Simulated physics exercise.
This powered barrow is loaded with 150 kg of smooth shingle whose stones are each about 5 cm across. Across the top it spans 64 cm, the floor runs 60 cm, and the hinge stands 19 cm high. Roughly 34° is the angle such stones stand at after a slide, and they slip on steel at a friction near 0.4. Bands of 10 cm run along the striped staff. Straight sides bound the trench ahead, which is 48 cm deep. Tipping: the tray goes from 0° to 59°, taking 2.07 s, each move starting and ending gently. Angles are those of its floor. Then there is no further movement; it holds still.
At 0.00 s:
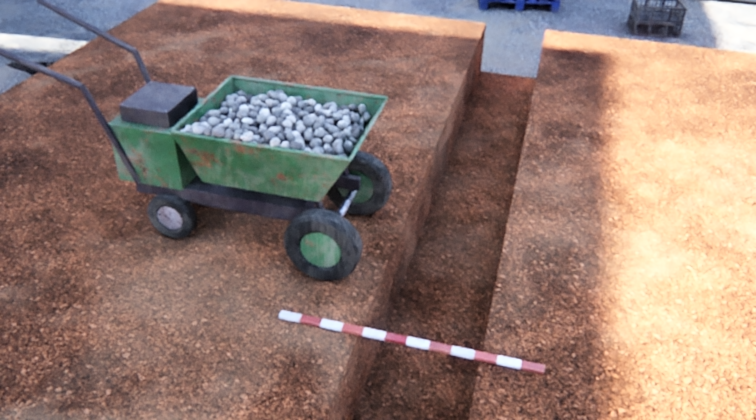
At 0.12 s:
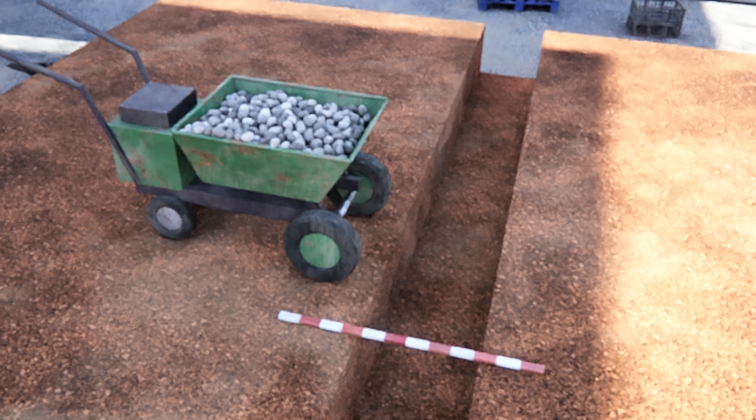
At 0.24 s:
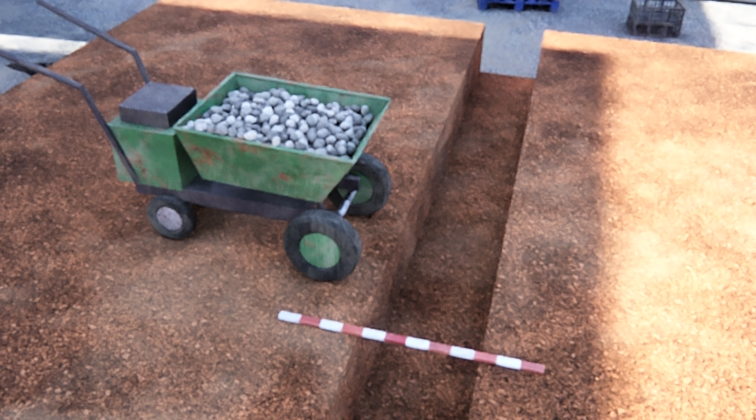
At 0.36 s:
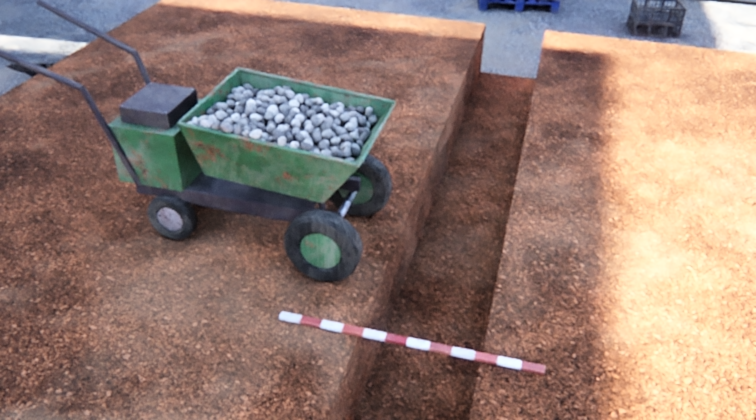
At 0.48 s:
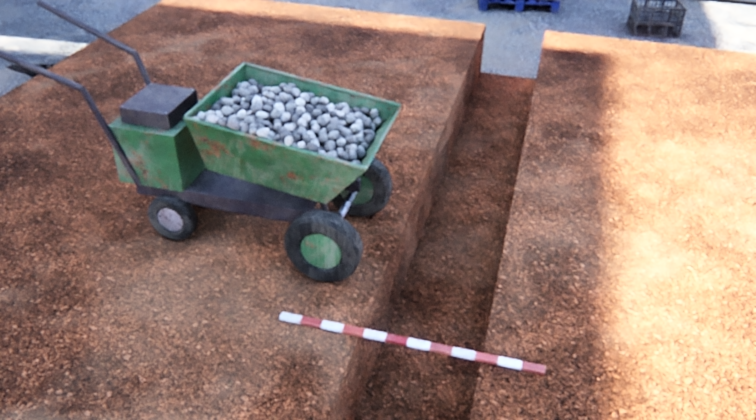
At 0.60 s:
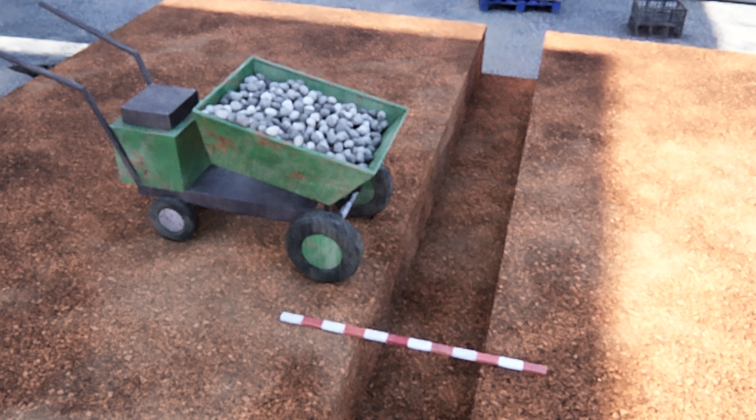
The footage shows a green wheeled barrow full of smooth grey stones standing on brown ground beside a straight trench, near a red-and-white striped staff, as its tray slowly tilts toward the right, its rear end rising.
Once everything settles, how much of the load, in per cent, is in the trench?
Once it settles, about 61 per cent of the load is there.
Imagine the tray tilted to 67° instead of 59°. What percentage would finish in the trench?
Then close to 85 per cent.
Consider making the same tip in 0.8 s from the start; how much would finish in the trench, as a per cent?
I'd put it at some 45 in a hundred.
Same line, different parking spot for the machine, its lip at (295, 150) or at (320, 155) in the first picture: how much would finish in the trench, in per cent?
About 65 per cent from the first spot, about 70 from the second.
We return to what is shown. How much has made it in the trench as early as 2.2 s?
Some 30 per cent.
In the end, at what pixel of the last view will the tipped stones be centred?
I'd point to around (460, 327).
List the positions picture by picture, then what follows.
Lip at (350, 161), floor tilted 0°, highest stones at (270, 109), in the first picture.
Lip at (351, 162), floor tilted 1°, highest stones at (268, 107); the stones move at 0.1 m/s on average, in the second picture.
Lip at (354, 163), floor tilted 2°, highest stones at (271, 106); the stones move at 0.2 m/s on average, in the third picture.
Lip at (359, 166), floor tilted 5°, highest stones at (269, 103); the stones move at 0.2 m/s on average, in the fourth picture.
The tray is at 8°, its lip at (366, 169); the top of the load is at (262, 98); the stones move at 0.3 m/s on average, in the fifth picture.
The tray is at 12°, its lip at (374, 174); the top of the load is at (261, 91); the stones move at 0.3 m/s on average, in the sixth picture.
After 1.5 s the floor is at 50°; 99 % in the tray, 1 % in the trench; the foremost stones are at (441, 200).
After 2.2 s the floor is at 59°; 68 % in the tray, 30 % in the trench, 2 % past the trench; the foremost stones are at (543, 287).
After 2.5 s the floor is at 59°; 51 % in the tray, 45 % in the trench, 4 % past the trench; the foremost stones are at (584, 300).
After 4.5 s the floor is at 59°; 34 % in the tray, 61 % in the trench, 4 % past the trench; the foremost stones are at (601, 303).
